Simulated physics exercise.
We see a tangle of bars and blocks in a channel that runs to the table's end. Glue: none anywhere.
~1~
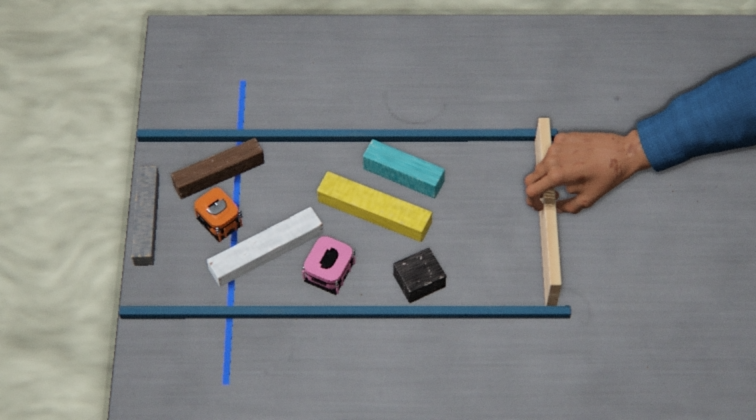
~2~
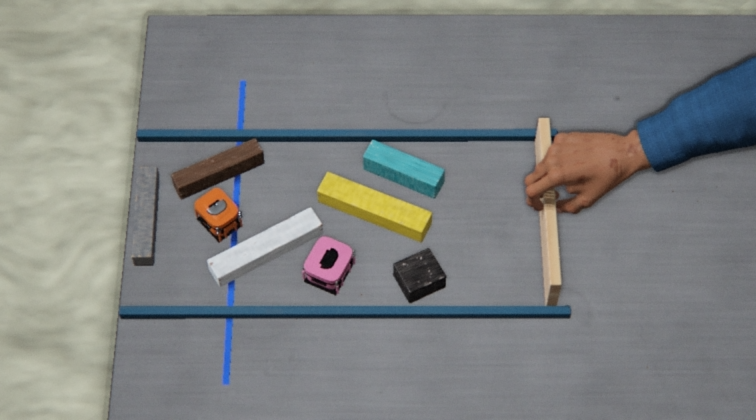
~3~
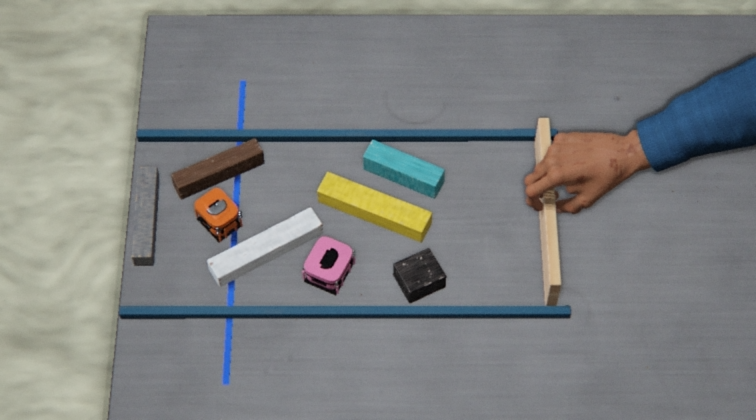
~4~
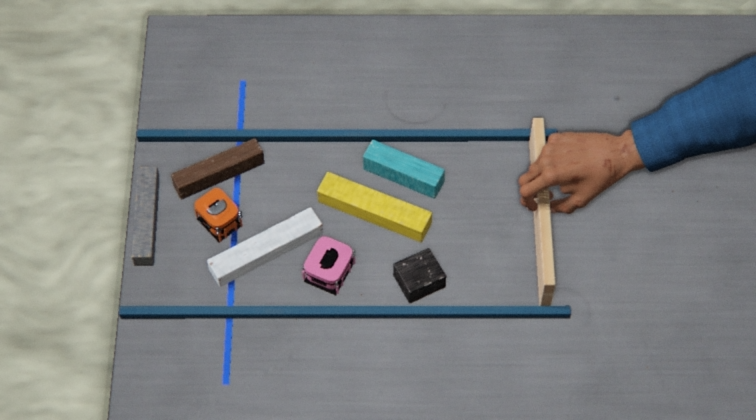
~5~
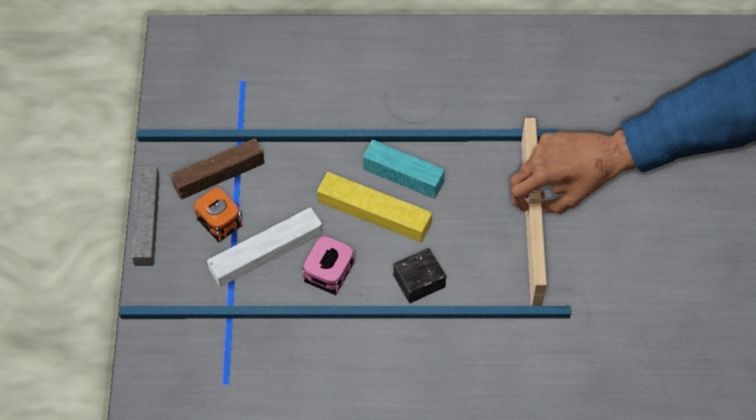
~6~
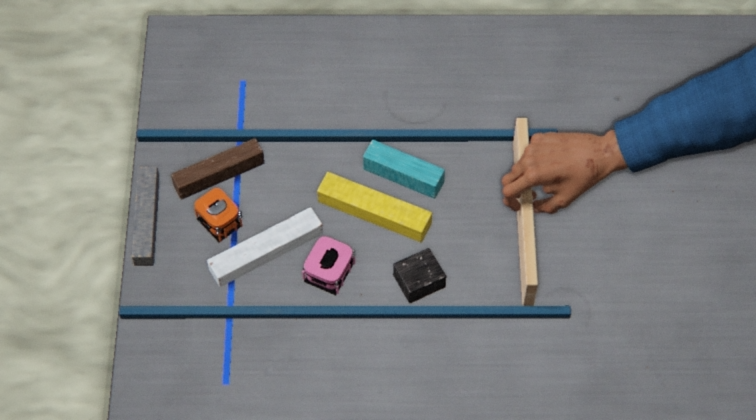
A hand slides a wooden board slightly left along a channel holding scattered bars and blocks.
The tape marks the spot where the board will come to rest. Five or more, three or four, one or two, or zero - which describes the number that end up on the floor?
The number going over the edge will be one or at most two.
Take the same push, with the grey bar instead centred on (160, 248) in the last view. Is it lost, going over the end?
Lab note: Started there, it ends up below.
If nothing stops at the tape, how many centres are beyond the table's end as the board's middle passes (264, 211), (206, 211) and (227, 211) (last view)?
Counts by place: 0 / 2 / 1.
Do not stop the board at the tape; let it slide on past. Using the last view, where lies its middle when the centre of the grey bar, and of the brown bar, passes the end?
Near (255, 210) in the first case, near (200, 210) in the other.
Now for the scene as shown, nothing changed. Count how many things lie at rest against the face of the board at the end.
The count is 3.
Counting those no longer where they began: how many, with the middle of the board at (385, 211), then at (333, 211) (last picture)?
The count is 4 at the first point and 6 at the second.
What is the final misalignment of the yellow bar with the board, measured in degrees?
It works out to near 25°.
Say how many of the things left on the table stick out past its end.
That comes to 2 of them.
A little later, none off yet; grey bar at rest near (146, 216); brown bar at rest near (218, 169); orange case at rest near (218, 215).
When it is over, the number that fall off is one or two; down, grey bar.
